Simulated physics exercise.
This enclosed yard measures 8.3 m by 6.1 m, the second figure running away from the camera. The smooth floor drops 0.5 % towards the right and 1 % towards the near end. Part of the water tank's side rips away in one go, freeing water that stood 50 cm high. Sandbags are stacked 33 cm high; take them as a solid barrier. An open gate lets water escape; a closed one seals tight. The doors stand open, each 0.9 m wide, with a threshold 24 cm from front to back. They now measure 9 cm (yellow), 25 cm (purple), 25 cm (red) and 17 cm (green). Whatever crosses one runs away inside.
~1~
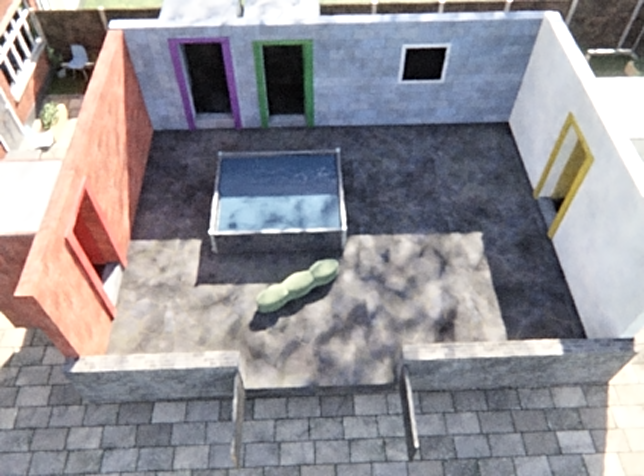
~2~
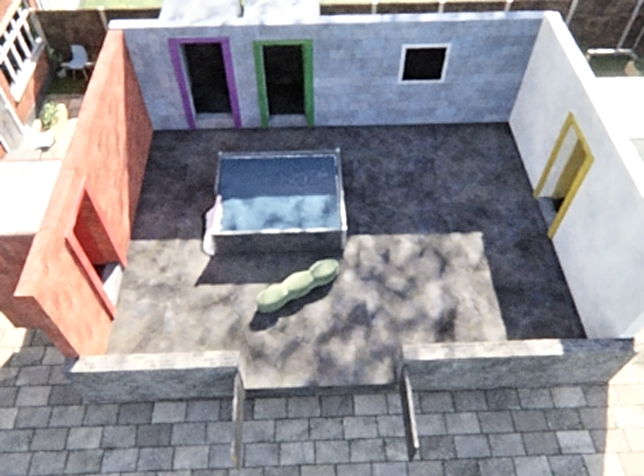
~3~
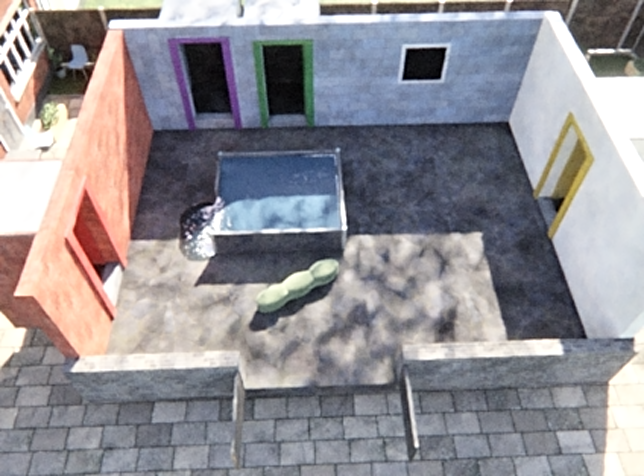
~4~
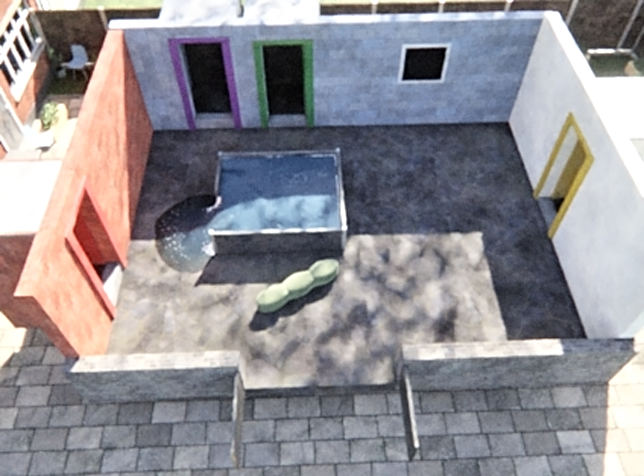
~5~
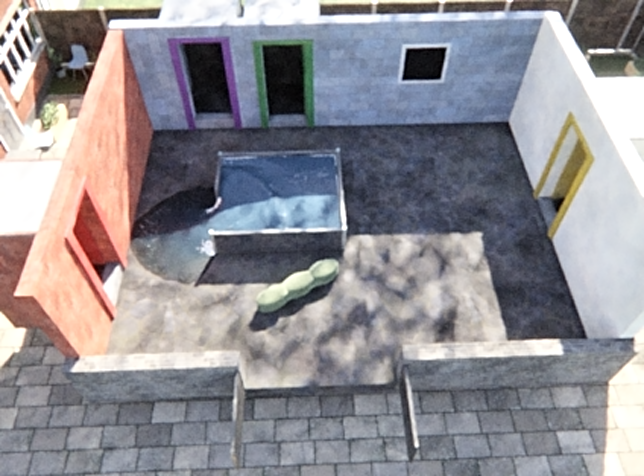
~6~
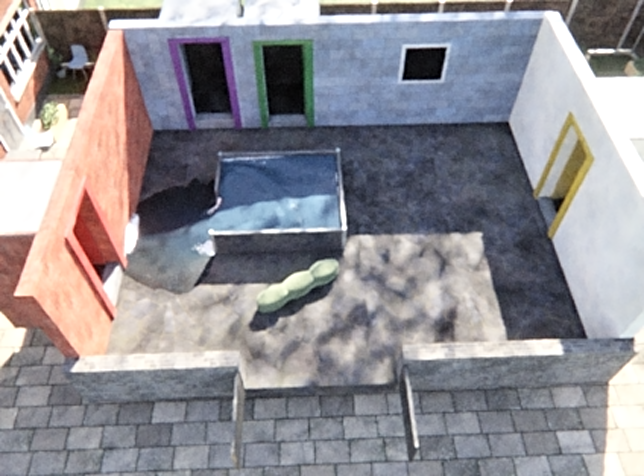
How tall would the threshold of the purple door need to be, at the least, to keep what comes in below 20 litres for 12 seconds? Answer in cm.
About 7 cm.
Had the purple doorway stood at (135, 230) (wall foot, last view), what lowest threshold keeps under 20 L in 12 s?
Roughly 26 cm.
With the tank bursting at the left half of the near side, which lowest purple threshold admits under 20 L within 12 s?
Some 9.0 cm.
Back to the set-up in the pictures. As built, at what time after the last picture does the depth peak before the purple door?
Around 2.6 s.
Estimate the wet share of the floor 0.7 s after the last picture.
Some 10 per cent of it.
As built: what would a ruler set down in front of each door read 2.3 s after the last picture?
In cm: Yellow 0, purple 11, red 19, green 0.
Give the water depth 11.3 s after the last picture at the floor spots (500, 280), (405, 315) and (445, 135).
In that order: 7, 2 and 2 cm.
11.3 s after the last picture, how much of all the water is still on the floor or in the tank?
About 92 per cent.
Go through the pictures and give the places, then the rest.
The water tank at (279, 192) is whole and still, 50 cm deep; the purple door at (209, 93) is dry, in the first frame.
The gap is at (218, 224), the front 0.3 m out at (206, 221); the back of the water tank holds 50 cm, in the second frame.
The gap is at (219, 225), the front 0.7 m out at (184, 231); the back of the water tank holds 50 cm, in the third frame.
The gap is at (219, 225), the front 1.2 m out at (159, 232); the back of the water tank holds 50 cm, in the fourth frame.
The front is at (133, 240), 1.7 m from the gap at (219, 225); 2.5 m2 of floor is wet, 50 cm left at the back, in the fifth frame.
The front is at (124, 268), 1.8 m from the gap at (219, 225); 3.1 m2 of floor is wet, 51 cm left at the back; 2.1 m in a straight line remain to the purple door at (209, 93), in the sixth frame.
Then, 0.7 s after the last picture water covers 10 % of the floor, deepest (30 cm) near (213, 238); it has not reached the purple door.
Then, 2.3 s after the last picture water covers 25 % of the floor, deepest (31 cm) near (100, 379); 11 cm at the purple door, 0 litres in over its 25 cm threshold.
Then, 11.3 s after the last picture water covers 90 % of the floor, deepest (12 cm) near (100, 379); 3 cm at the purple door, 0 litres in over its 25 cm threshold.
At the purple door as built, the water peaked near 12 cm, 2.5 s after the last picture.
Run again over the same 12 s with other heights there, 28 litres in over 6 cm, 11 litres over 8 cm. The limit of 20 litres is kept from about 7 cm up.
